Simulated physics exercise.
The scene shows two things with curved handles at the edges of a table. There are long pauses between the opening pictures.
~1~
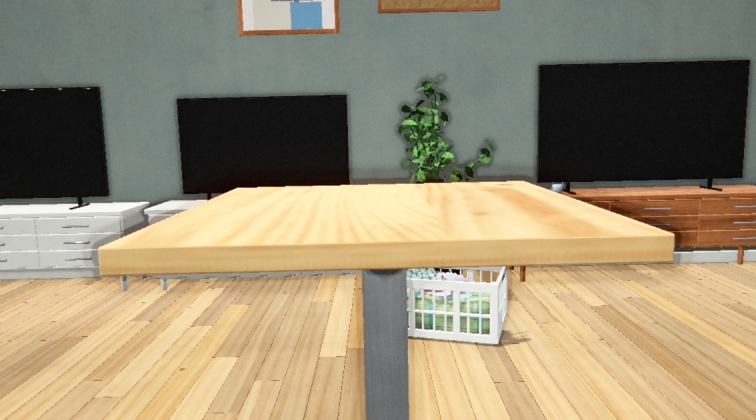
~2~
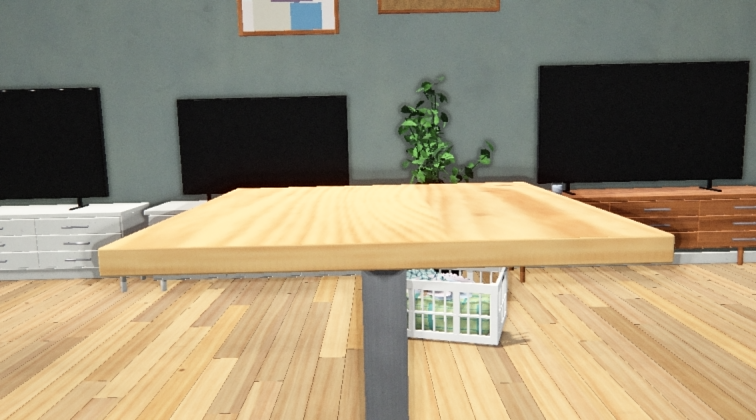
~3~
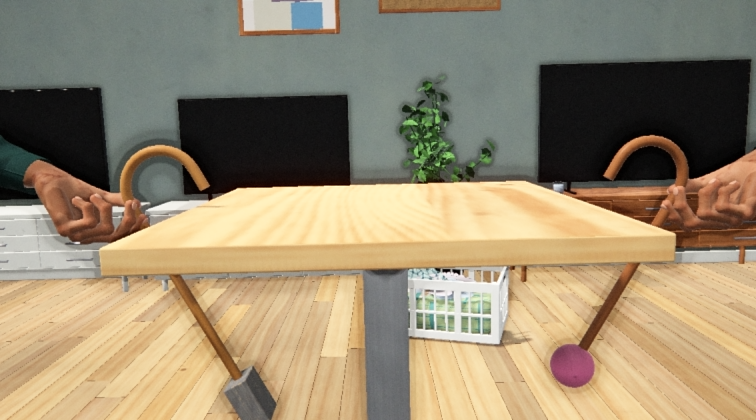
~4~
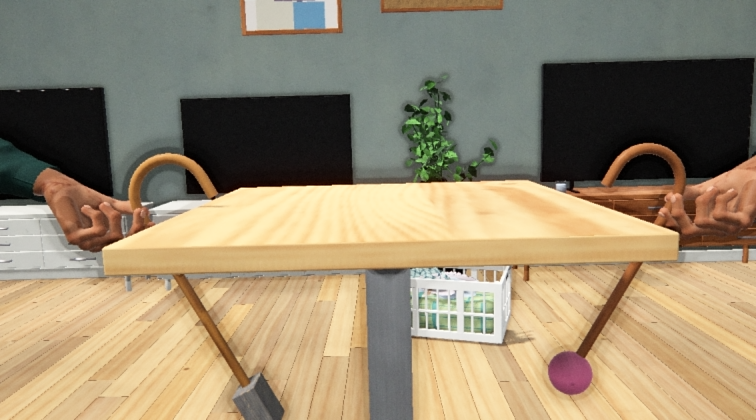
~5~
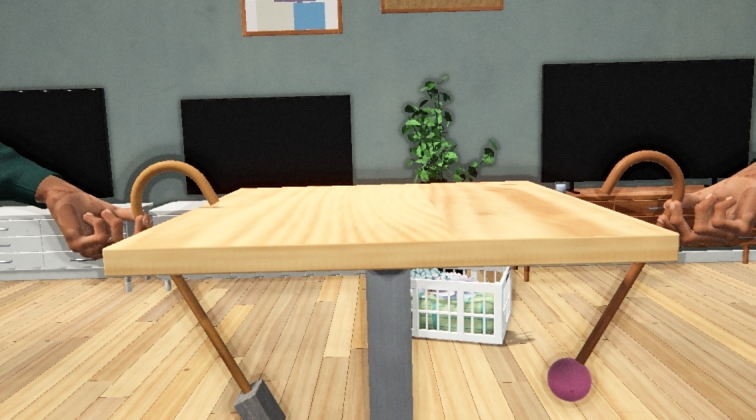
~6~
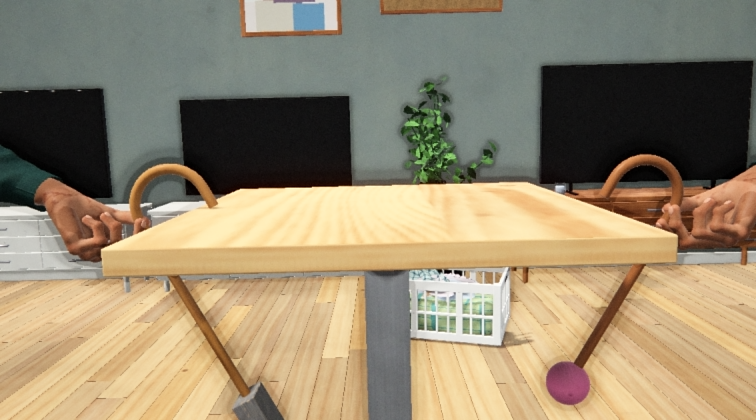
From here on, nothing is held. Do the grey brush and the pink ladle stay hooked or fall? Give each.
Grey brush: Stays hooked. Pink ladle: Falls.
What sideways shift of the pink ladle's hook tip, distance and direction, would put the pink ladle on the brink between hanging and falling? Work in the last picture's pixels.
Move it left about 28 pixels and it flips.
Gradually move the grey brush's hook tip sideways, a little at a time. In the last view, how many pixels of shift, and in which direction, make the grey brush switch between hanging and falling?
20 pixels left.
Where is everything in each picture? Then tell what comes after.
In the first picture, table (383, 213).
In the second picture, table (383, 214).
In the third picture, still on the way; grey brush (216, 282); table (384, 213).
In the fourth picture, still on the way; pink ladle (604, 268); table (386, 213).
In the fifth picture, still on the way; grey brush (226, 296); table (387, 213).
In the sixth picture, in place, still held; grey brush (225, 299); pink ladle (602, 279); table (385, 214).
Then, 0.30 s after the last picture, grey brush at rest near (223, 300); pink ladle falling.
Then, 0.56 s after the last picture, grey brush at rest near (222, 300); pink ladle falling.
At rest, the grey brush hangs from the table, near (225, 300); the pink ladle slips off.
